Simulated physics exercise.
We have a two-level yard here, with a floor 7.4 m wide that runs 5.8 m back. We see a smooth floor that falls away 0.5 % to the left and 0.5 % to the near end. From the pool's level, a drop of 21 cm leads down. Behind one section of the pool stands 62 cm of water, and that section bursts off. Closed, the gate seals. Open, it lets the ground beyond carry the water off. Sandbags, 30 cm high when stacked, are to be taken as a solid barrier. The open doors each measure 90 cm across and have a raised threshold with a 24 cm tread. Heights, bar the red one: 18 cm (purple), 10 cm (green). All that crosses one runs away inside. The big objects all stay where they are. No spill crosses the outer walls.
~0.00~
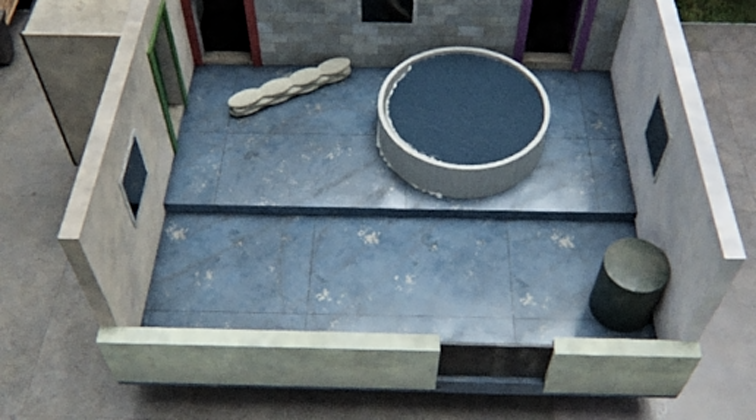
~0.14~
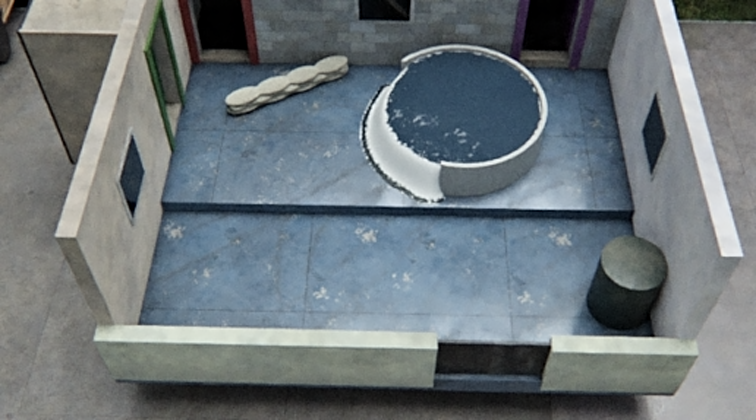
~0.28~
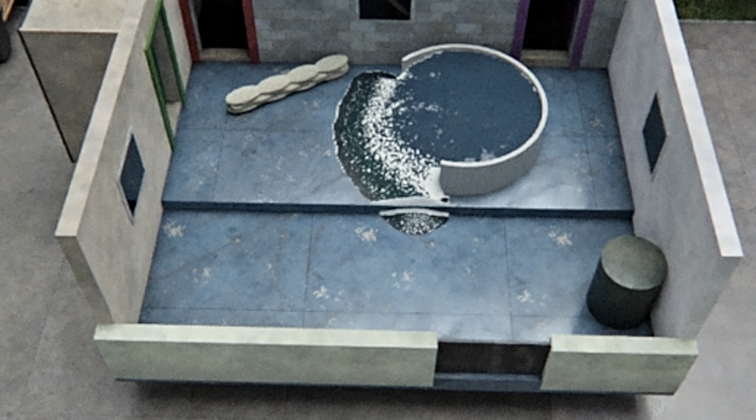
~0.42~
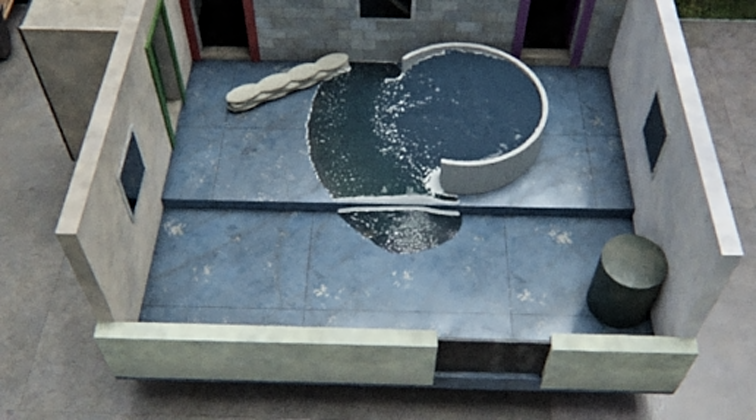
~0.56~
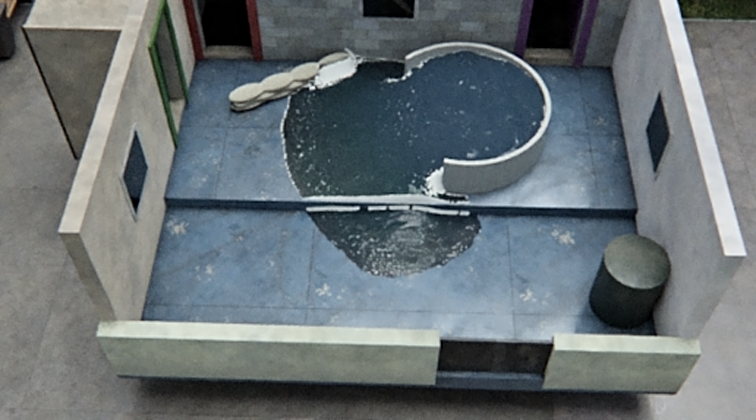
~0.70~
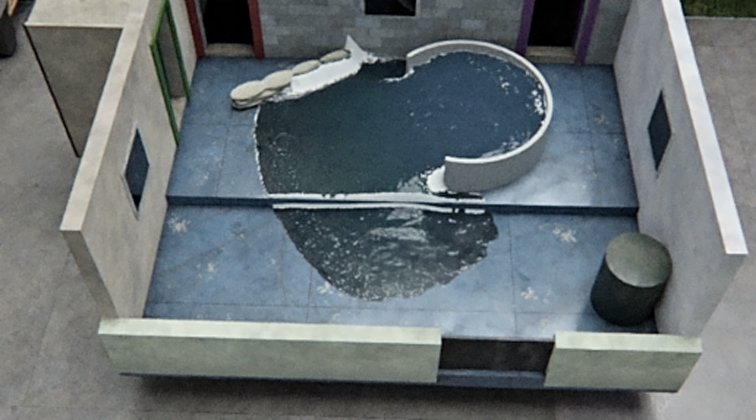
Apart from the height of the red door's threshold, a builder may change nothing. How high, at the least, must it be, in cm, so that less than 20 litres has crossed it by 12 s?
It needs to be about 8.5 cm high.
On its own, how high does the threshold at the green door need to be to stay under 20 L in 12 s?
For green, a step near 21 cm.
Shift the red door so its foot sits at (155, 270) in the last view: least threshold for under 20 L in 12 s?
Minimum: Close to 24 cm.
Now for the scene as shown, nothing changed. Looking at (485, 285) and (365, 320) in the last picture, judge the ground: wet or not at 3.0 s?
Well, the first is bone-dry and the second soaked.
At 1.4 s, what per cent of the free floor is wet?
About 50 per cent.
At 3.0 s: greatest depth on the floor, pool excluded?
I'd put it near 56 cm.
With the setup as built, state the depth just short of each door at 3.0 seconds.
Depths in cm: Red 2, purple 2, green 20.
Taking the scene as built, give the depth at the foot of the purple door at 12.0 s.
About 1.0 centimetres deep.
After 1.4 s water covers 50 % of the floor, deepest (28 cm) near (305, 88); it has not reached the red door.
After 3.0 s water covers 60 % of the floor, deepest (56 cm) near (141, 327); it has not reached the red door.
After 12.0 s water covers 90 % of the floor, deepest (24 cm) near (276, 354); 6 cm at the red door, 18 litres in over its 9 cm threshold.
At the red door as built, the water arrived by 3.1 s and peaked near 12 cm at 4.2 s.
Run again over the same 12 s with other heights there, 33 litres in over 7.5 cm, 10 litres over 10 cm. The limit of 20 litres is kept from about 8.5 cm up.
